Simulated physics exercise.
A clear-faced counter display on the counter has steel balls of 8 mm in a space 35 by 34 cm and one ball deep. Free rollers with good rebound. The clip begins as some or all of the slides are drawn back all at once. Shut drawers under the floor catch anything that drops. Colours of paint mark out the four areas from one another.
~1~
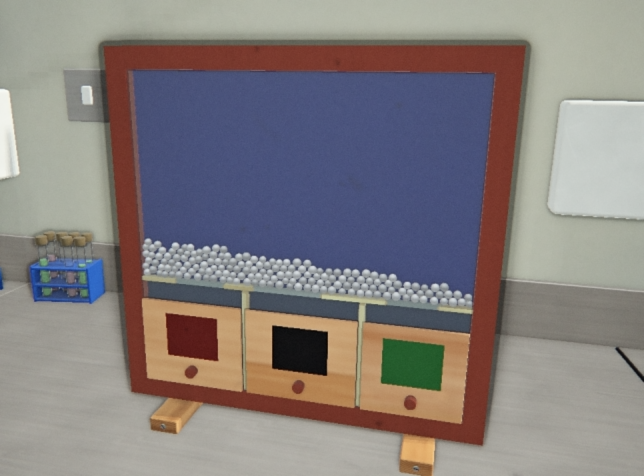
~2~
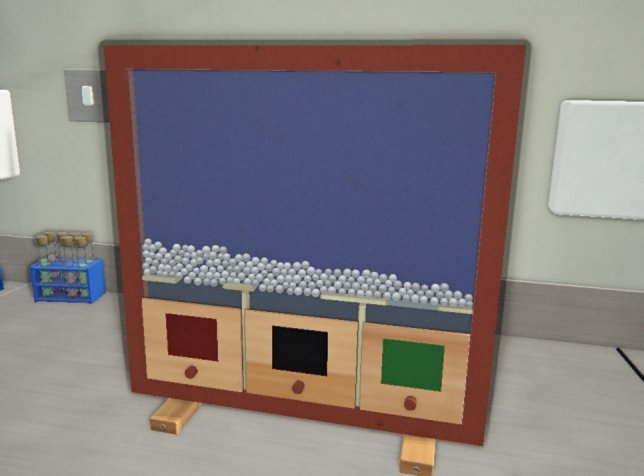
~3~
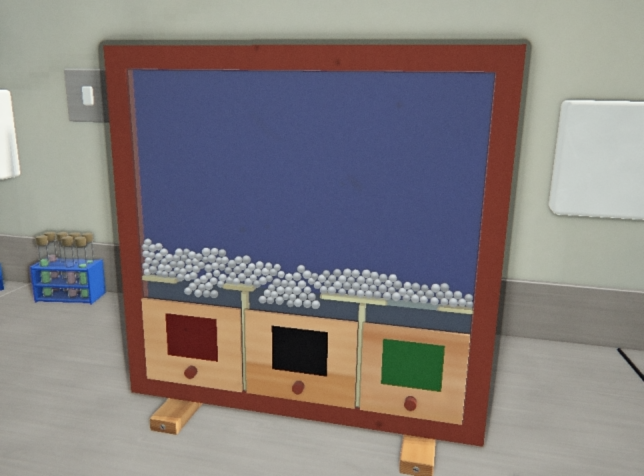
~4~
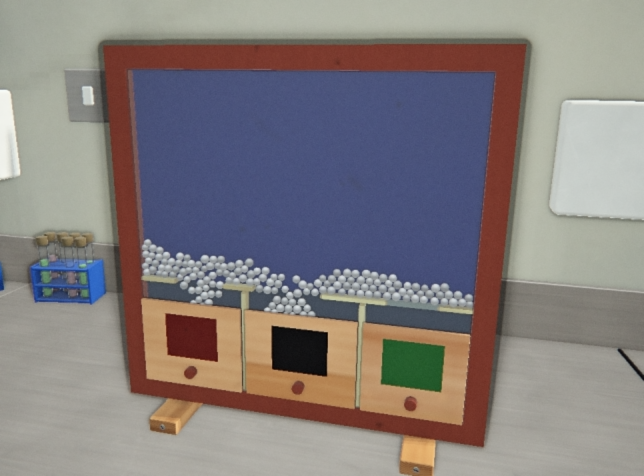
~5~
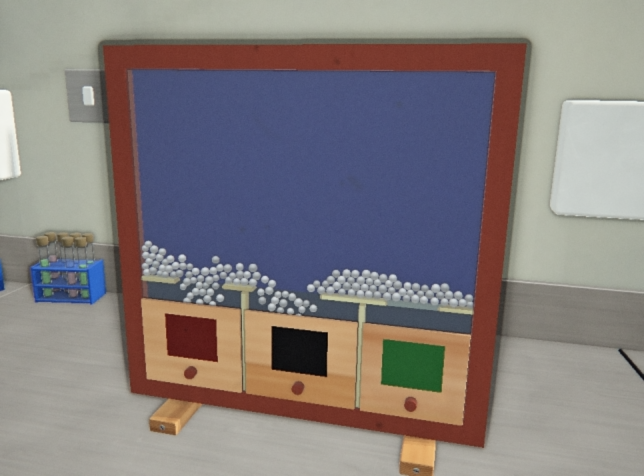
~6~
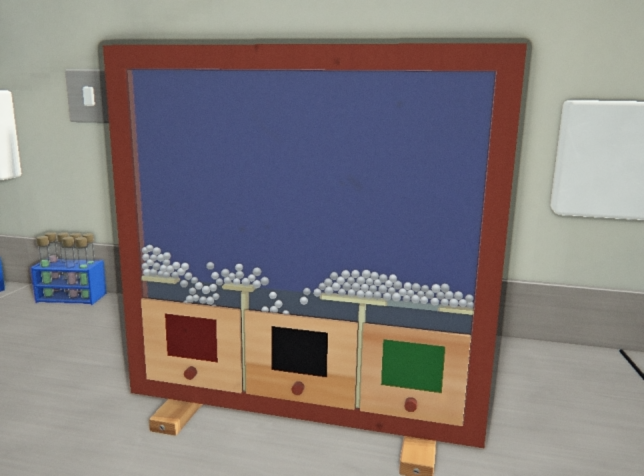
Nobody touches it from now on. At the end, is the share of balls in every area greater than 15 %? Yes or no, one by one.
Red drawer: Yes, greater. Blue store: Yes, greater. Green drawer: No, not greater. Black drawer: Yes, greater.
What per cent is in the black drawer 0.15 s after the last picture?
About 30 %.
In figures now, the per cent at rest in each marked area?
Final shares - red drawer: 35; blue store: 25; green drawer: 0; black drawer: 40.
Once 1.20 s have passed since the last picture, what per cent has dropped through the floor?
Roughly 75 %.
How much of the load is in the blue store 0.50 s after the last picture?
30 %.
Then, 0.15 s later than the last picture, 60 % are out; red 30 %, blue 40 %, black 30 %.
Then, 0.50 s later than the last picture, 70 % are out; red 35 %, blue 30 %, black 35 %.
Then, 1.20 s later than the last picture, 75 % are out; red 35 %, blue 25 %, black 40 %.
All still 1.8 s after it, 75 % are out; red 35 %, blue 25 %, green 0 %, black 40 %.
